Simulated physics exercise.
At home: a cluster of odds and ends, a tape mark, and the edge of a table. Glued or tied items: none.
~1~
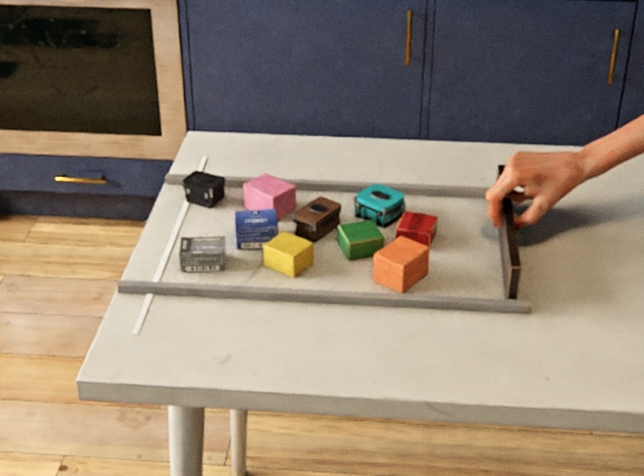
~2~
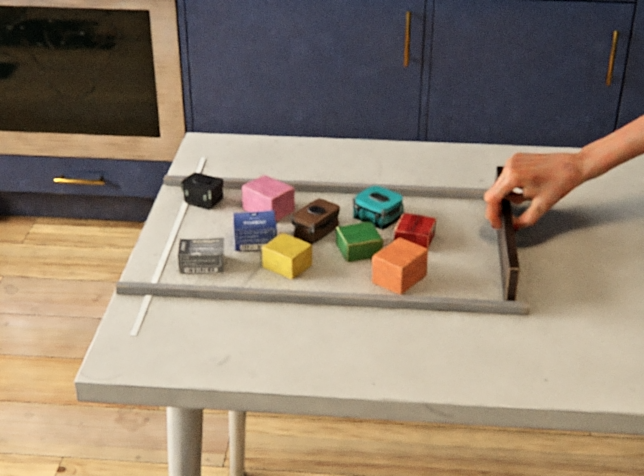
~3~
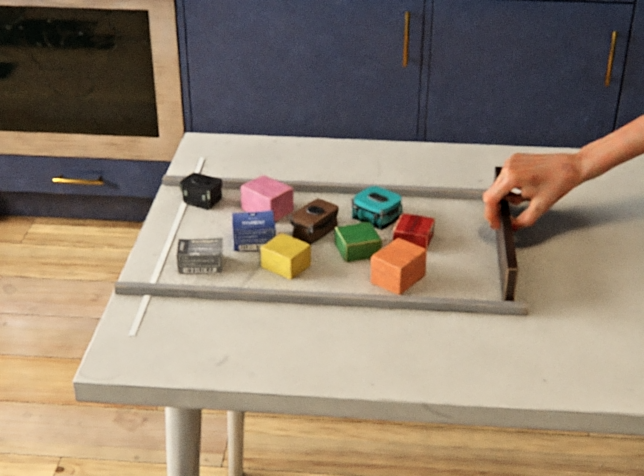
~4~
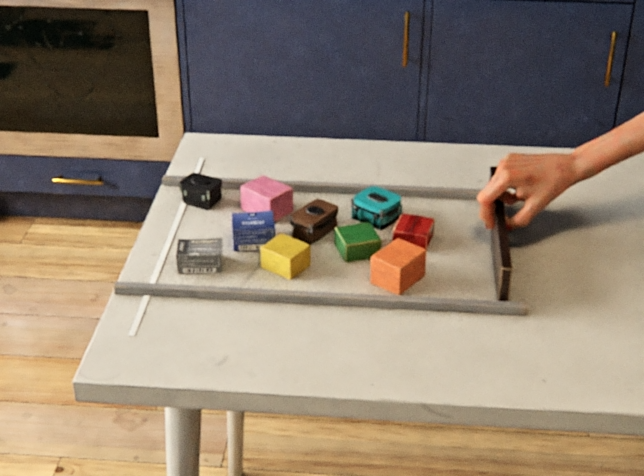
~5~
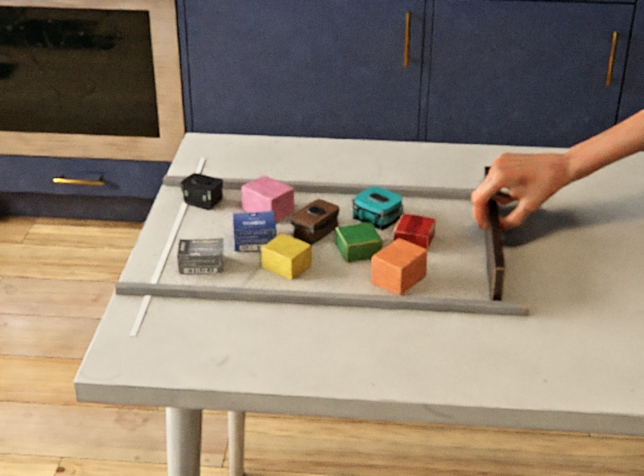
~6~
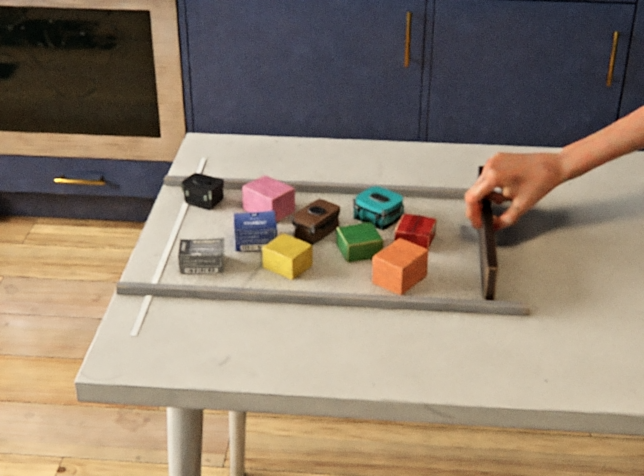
On a pale table in front of blue cabinets, a hand held a dark board upright beside a scattering of colorful little boxes and slid it slightly left, while the boxes stayed where they were.
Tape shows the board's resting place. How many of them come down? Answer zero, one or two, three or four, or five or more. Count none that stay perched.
Five or more.
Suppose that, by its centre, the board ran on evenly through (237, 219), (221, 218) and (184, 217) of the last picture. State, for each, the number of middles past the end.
Middles past end - pos 1: 0, pos 2: 2, pos 3: 6.
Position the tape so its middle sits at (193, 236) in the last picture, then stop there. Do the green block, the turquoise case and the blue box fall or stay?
The green block is still there; as for the turquoise case, it is still there; and the blue box is no longer there.
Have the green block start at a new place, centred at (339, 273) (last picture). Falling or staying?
From that start, the object then does not stay.
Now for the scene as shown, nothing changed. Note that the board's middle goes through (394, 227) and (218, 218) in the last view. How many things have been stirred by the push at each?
The counts are 4 and 10.
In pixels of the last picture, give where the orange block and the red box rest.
First (141, 259), then (161, 216).
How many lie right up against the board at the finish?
The count is 4.
Soon after, none off yet; black case at rest near (203, 192); grey box at rest near (202, 256); blue box at rest near (255, 231).
After that, none off yet; black case at rest near (202, 191); grey box moving near (193, 257); blue box displaced about its own width near (216, 234).
And then, none off yet; black case displaced about its own width near (154, 186); grey box displaced well along near (120, 257); blue box displaced well along near (148, 231).
In the end, the number that fall off is five or more; gone, brown case, yellow block, pink block, blue box, grey box and black case.
